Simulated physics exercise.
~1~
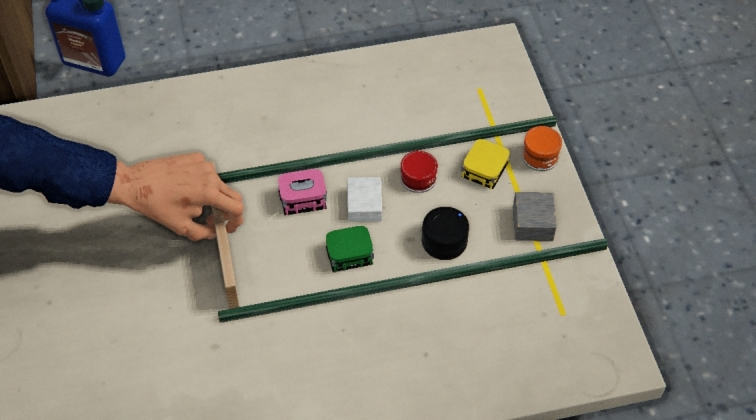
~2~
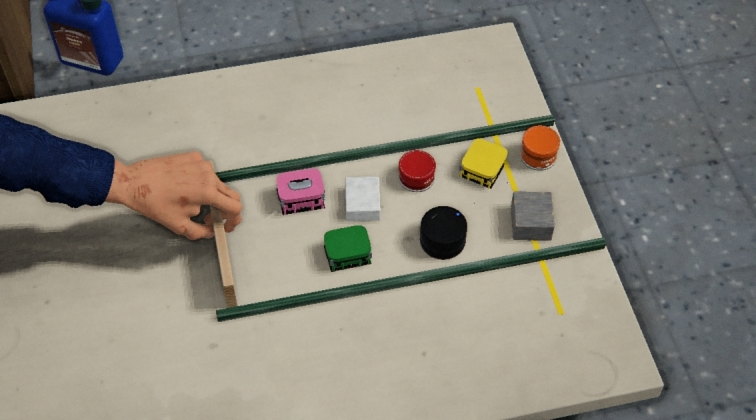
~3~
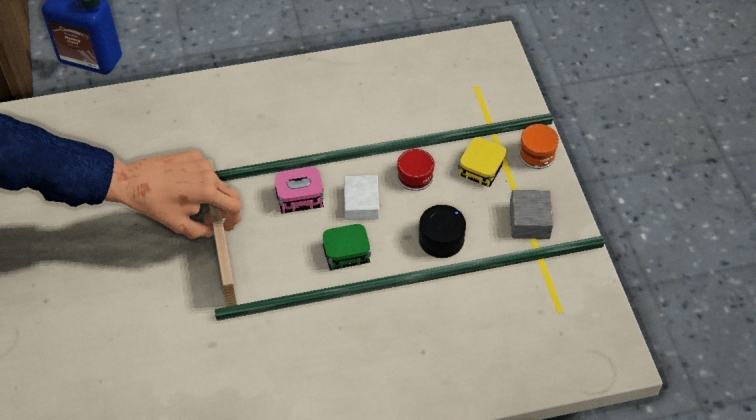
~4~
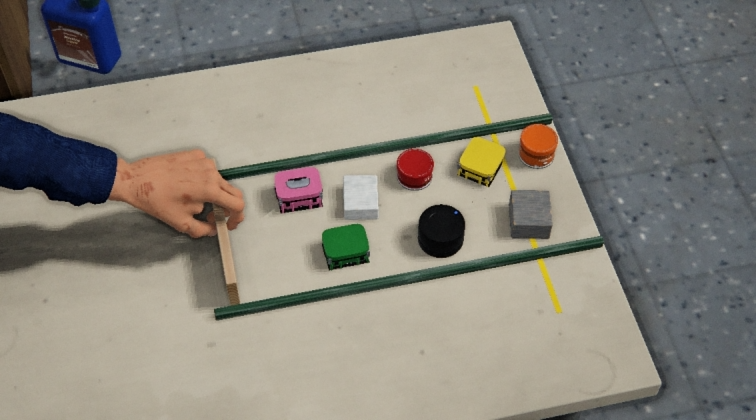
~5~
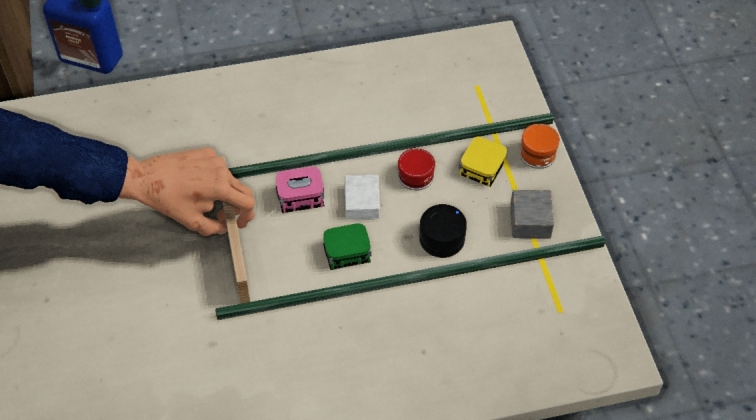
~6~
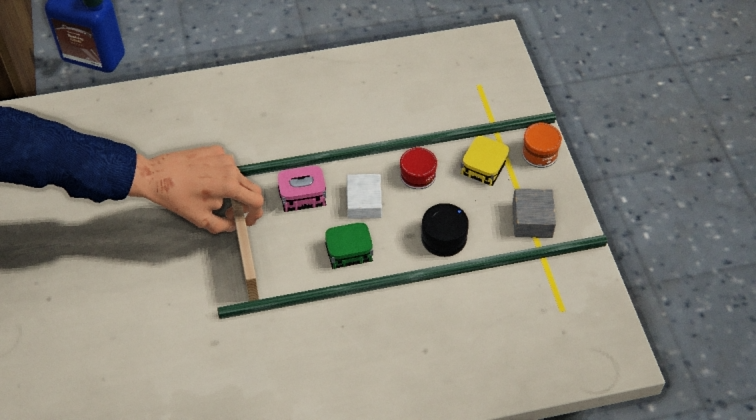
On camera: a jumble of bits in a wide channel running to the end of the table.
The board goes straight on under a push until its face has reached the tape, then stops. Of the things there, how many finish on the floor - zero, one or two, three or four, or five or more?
Three or four finish on the floor.
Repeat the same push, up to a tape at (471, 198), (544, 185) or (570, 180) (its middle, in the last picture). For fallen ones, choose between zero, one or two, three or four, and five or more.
Tape by tape, the falls would be: 1 or 2, then 5 or more, then 5 or more.
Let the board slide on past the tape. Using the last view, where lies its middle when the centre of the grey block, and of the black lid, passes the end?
For the grey block, about (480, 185); for the black lid, about (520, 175).
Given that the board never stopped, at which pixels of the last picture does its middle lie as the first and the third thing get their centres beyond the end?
First at (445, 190), next at (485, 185).
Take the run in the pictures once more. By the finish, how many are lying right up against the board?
It's touching 3 at the end.
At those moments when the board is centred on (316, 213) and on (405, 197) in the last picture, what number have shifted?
At first I count 2, and then 6.
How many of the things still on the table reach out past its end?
2 overhanging.
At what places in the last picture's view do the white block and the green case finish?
The white block stops around (545, 180); the green case around (551, 214).
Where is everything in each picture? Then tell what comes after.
Orange tin (542, 149); grey block (534, 216); yellow case (486, 164); board (222, 234); tape (518, 193), in the first picture.
Grey block (532, 216); black lid (443, 233), in the second picture.
Yellow case (482, 162); board (219, 232), in the third picture.
Orange tin (538, 146); green case (346, 247), in the fourth picture.
Grey block (532, 214); red tin (416, 170), in the fifth picture.
Orange tin (541, 145); grey block (534, 213); yellow case (485, 161); board (241, 227); tape (518, 190), in the sixth picture.
Soon after, none off yet; orange tin at rest near (541, 145); grey block at rest near (534, 213); yellow case at rest near (485, 161).
After that, none off yet; orange tin at rest near (541, 145); grey block at rest near (534, 213); yellow case moving near (493, 161).
And then, none off yet; orange tin tilting well over near (595, 156); grey block displaced about its own width near (586, 201); yellow case displaced well along near (560, 153).
In the end, the number that fall off is three or four; gone, yellow case, grey block and orange tin.
